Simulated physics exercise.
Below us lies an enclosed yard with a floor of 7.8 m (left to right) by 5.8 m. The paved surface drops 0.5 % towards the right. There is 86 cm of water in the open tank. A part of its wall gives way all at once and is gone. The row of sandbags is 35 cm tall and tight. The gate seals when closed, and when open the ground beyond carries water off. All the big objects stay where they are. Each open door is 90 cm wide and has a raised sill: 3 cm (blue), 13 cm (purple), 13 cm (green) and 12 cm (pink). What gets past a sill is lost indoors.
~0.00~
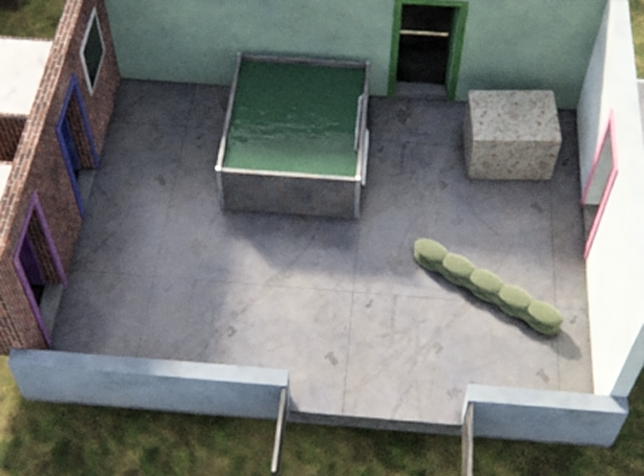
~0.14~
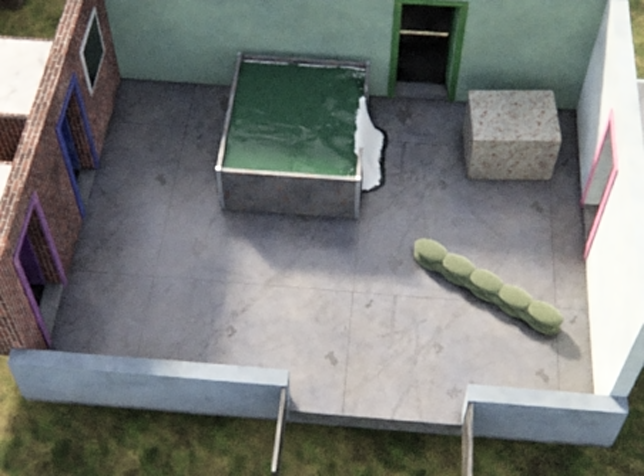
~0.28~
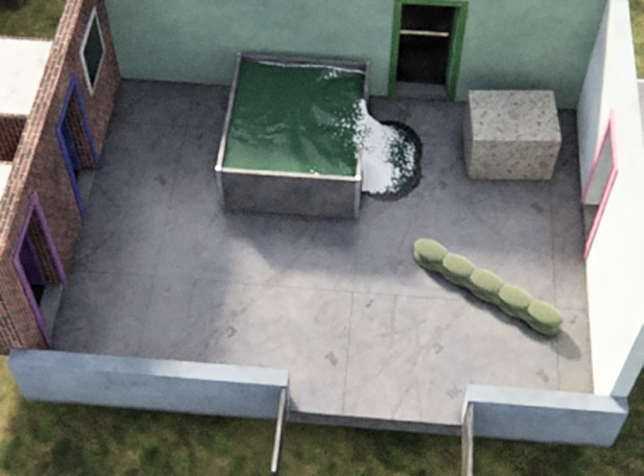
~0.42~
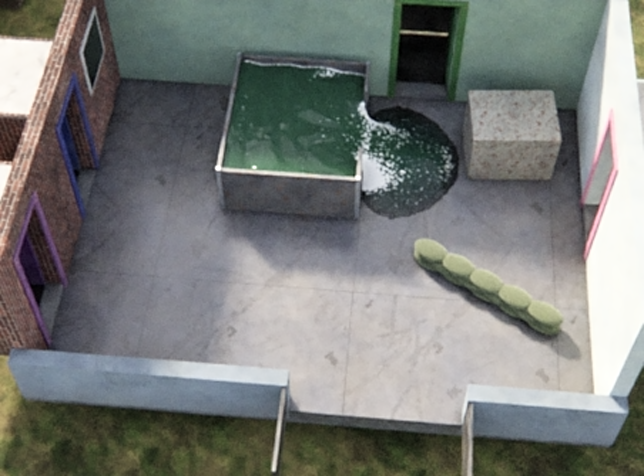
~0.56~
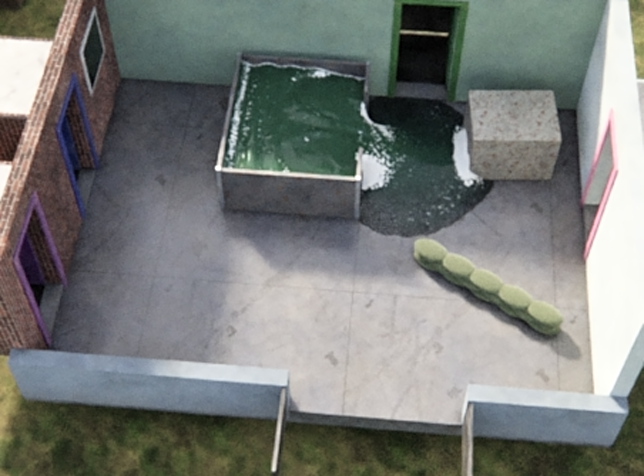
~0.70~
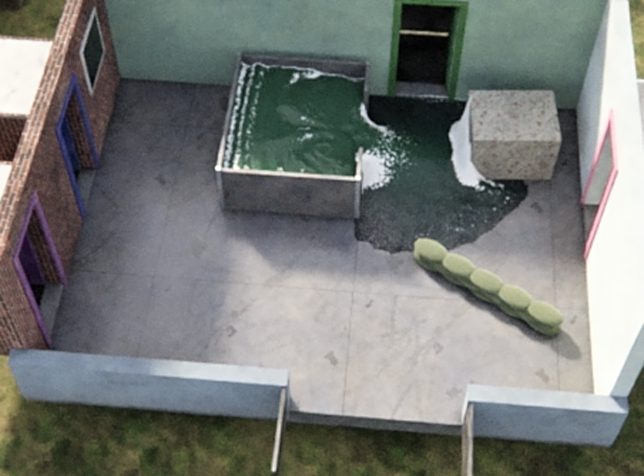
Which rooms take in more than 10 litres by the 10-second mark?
Within that time: At the blue door it exceeds the limit; at the purple door it keeps below the limit; at the green door it goes over the limit; at the pink door it exceeds the limit.
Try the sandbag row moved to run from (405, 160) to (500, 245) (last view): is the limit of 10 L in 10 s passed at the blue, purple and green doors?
Against that limit: Blue under, purple not over, green over.
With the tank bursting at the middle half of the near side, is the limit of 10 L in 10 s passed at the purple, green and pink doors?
Against that limit: Purple over, green not over, pink under.
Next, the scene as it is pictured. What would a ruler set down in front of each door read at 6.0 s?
Depths in cm: Blue 0, purple 0, green 14, pink 24.
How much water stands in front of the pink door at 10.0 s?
About 17.0 cm.
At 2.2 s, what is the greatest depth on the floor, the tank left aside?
About 49 cm.
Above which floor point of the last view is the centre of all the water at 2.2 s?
At about (378, 172).
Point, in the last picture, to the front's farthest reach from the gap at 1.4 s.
At about (585, 289).
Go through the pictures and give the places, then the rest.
Still water, 86 cm deep, in the open tank at (296, 118), in the first picture.
The front is at (372, 188), 0.6 m from the gap at (360, 144); 0.3 m2 of floor is under water; 86 cm left at the back of the open tank, in the second picture.
Water pours out at (360, 146) and has run 1.0 m, to (412, 136); typically 14 cm deep outside, 86 cm at the open tank's back, in the third picture.
Water pours out at (360, 147) and has run 1.5 m, to (451, 179); typically 11 cm deep outside, 84 cm at the open tank's back, in the fourth picture.
Water pours out at (360, 147) and has run 2.1 m, to (485, 190); typically 7 cm deep outside, 75 cm at the open tank's back, in the fifth picture.
The front is at (519, 196), 2.6 m from the gap at (360, 146); 5.7 m2 of floor is under water; 72 cm left at the back of the open tank, in the sixth picture.
After 1.4 s water covers 25 % of the floor and is deepest (56 cm) near (455, 159); blue door not reached, purple door not reached, green door 20 cm at the sill, 4 L in, pink door 16 cm at the sill, 14 L in.
After 2.2 s water covers 30 % of the floor and is deepest (49 cm) near (586, 309); blue door not reached, purple door not reached, green door 24 cm at the sill, 62 L in, pink door 25 cm at the sill, 60 L in.
After 3.5 s water covers 40 % of the floor and is deepest (38 cm) near (525, 304); blue door not reached, purple door not reached, green door 20 cm at the sill, 141 L in, pink door 22 cm at the sill, 120 L in.
After 6.0 s water covers 75 % of the floor and is deepest (33 cm) near (441, 258); blue door not reached, purple door not reached, green door 14 cm at the sill, 190 L in, pink door 24 cm at the sill, 285 L in.
After 10.0 s water covers 95 % of the floor and is deepest (18 cm) near (550, 317); blue door 7 cm at the sill, 20 L in, purple door 9 cm at the sill, 0 L in, green door 14 cm at the sill, 211 L in, pink door 17 cm at the sill, 387 L in.
